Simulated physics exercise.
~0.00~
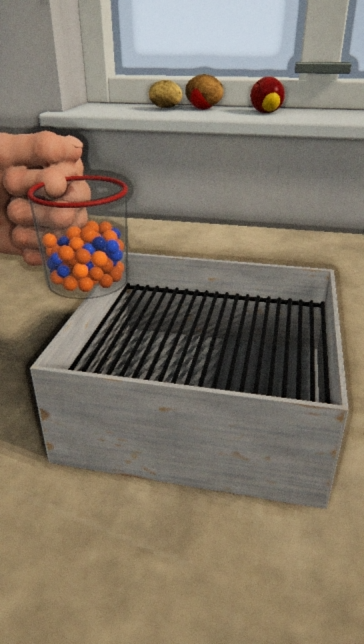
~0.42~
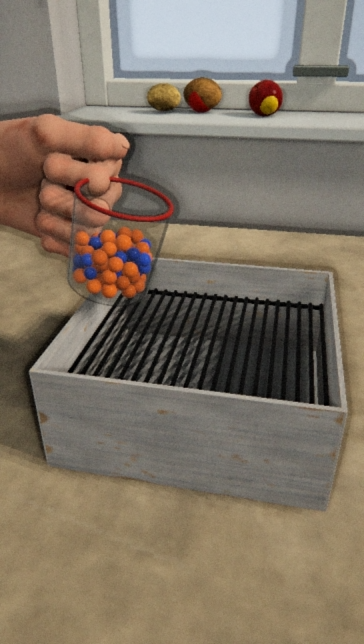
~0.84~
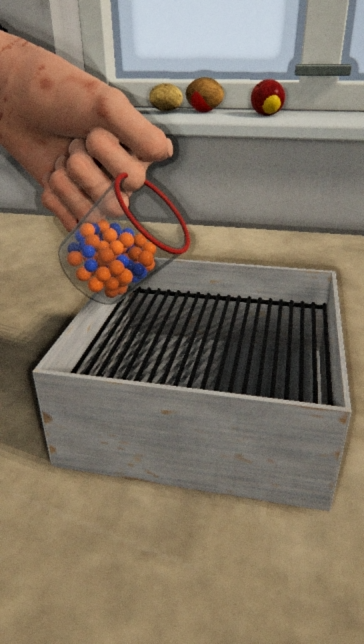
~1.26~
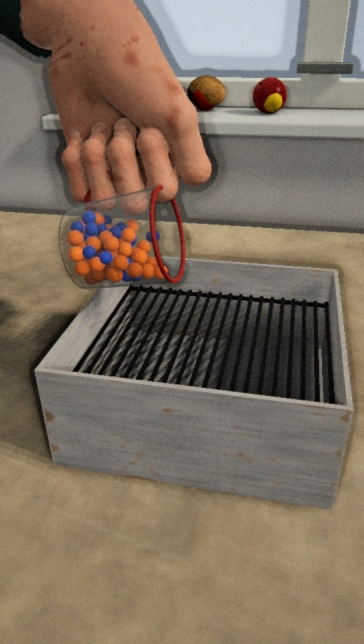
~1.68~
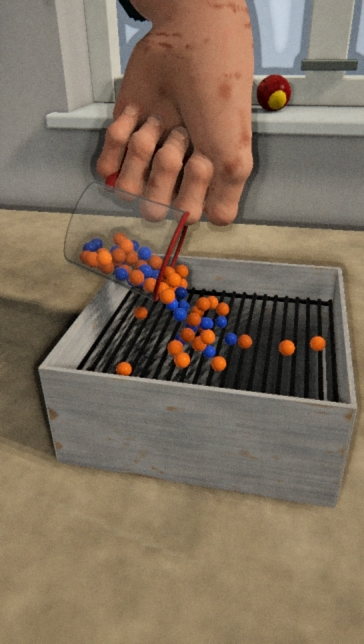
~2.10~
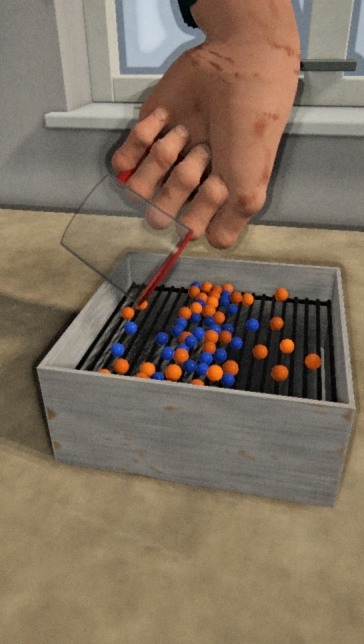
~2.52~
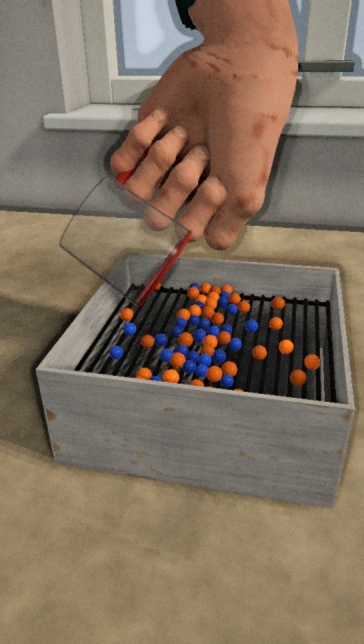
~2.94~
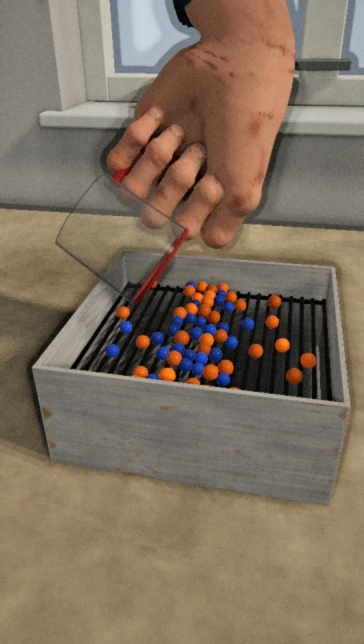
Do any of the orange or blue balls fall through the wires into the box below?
No, the orange balls and the blue balls are all held back and rest on top of the wires.
Over a wire rack in a box, a hand tips out orange and blue balls, which all stay on top.
